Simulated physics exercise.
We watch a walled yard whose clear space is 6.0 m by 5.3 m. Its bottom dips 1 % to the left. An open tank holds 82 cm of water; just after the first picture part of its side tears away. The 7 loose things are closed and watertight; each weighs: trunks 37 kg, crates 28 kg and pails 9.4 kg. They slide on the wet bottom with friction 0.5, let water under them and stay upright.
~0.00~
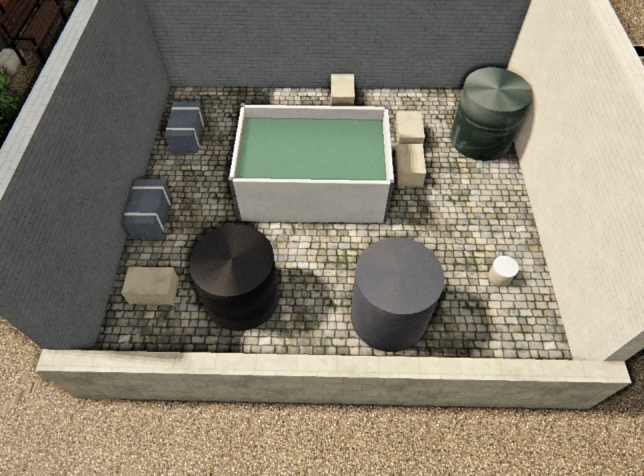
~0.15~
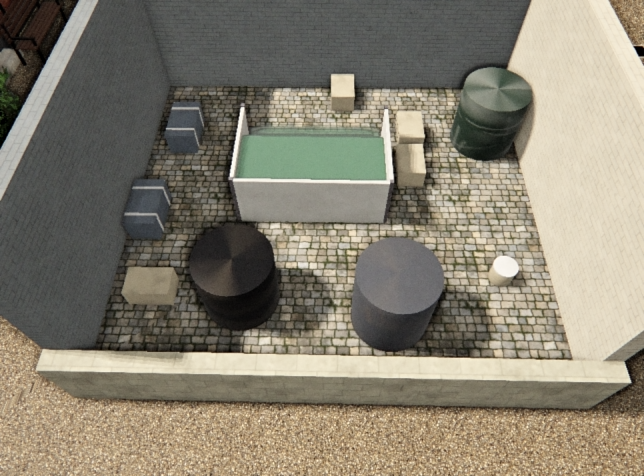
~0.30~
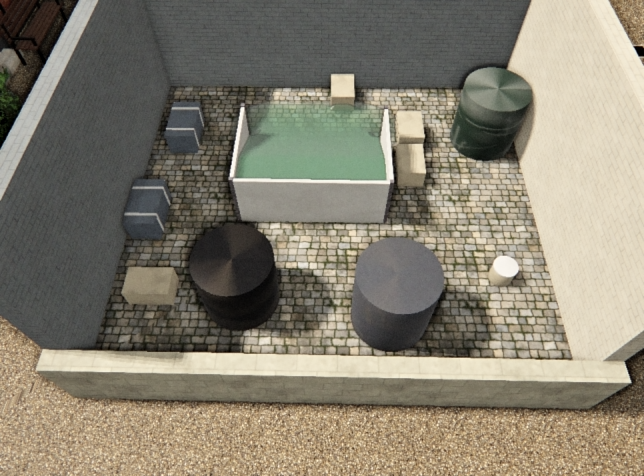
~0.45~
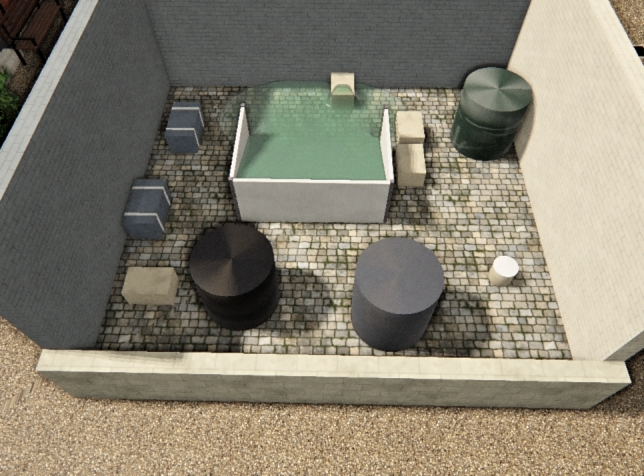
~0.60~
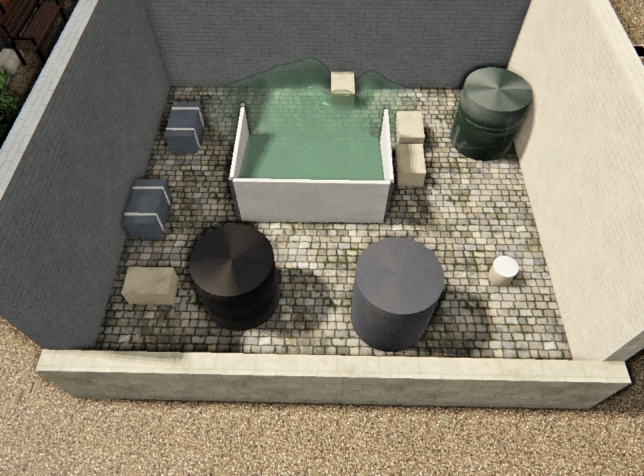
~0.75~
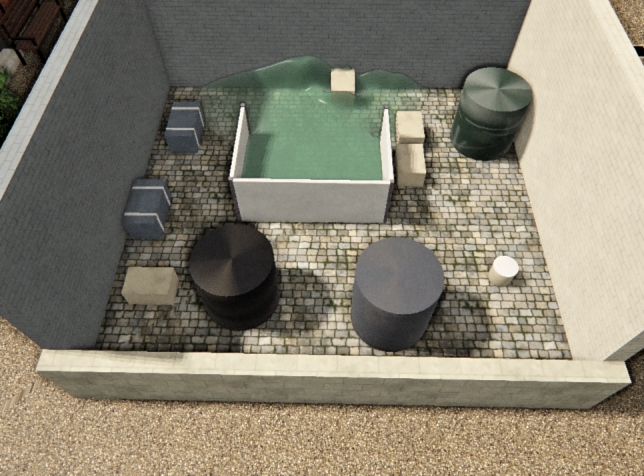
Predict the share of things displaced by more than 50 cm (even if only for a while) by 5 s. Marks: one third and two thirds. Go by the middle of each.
Share: At least two thirds.
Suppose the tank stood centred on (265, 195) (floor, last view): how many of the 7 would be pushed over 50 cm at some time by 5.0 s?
Then 5.
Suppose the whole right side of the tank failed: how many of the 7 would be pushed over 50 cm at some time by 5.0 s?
In that case 4 of them.
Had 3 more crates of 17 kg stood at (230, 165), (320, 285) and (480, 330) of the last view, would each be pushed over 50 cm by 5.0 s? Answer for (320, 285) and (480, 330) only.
In turn: Short of it, less.
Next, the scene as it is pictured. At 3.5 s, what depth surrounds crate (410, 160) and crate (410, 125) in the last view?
Roughly 5 and 5 cm.
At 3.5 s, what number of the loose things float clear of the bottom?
1 of them.
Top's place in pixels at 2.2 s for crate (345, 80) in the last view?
Near (426, 101).
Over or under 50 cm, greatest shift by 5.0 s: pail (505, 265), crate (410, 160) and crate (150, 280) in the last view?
In turn: Under, over, past it.
After 1.1 s 0 of 7 are over 50 cm from their spots; 1 afloat.
After 2.2 s 1 of 7 are over 50 cm from their spots; 1 afloat.
After 3.5 s 5 of 7 are over 50 cm from their spots; 1 afloat.
After 5.0 s 6 of 7 are over 50 cm from their spots, and 6 have been at some point; 4 afloat.
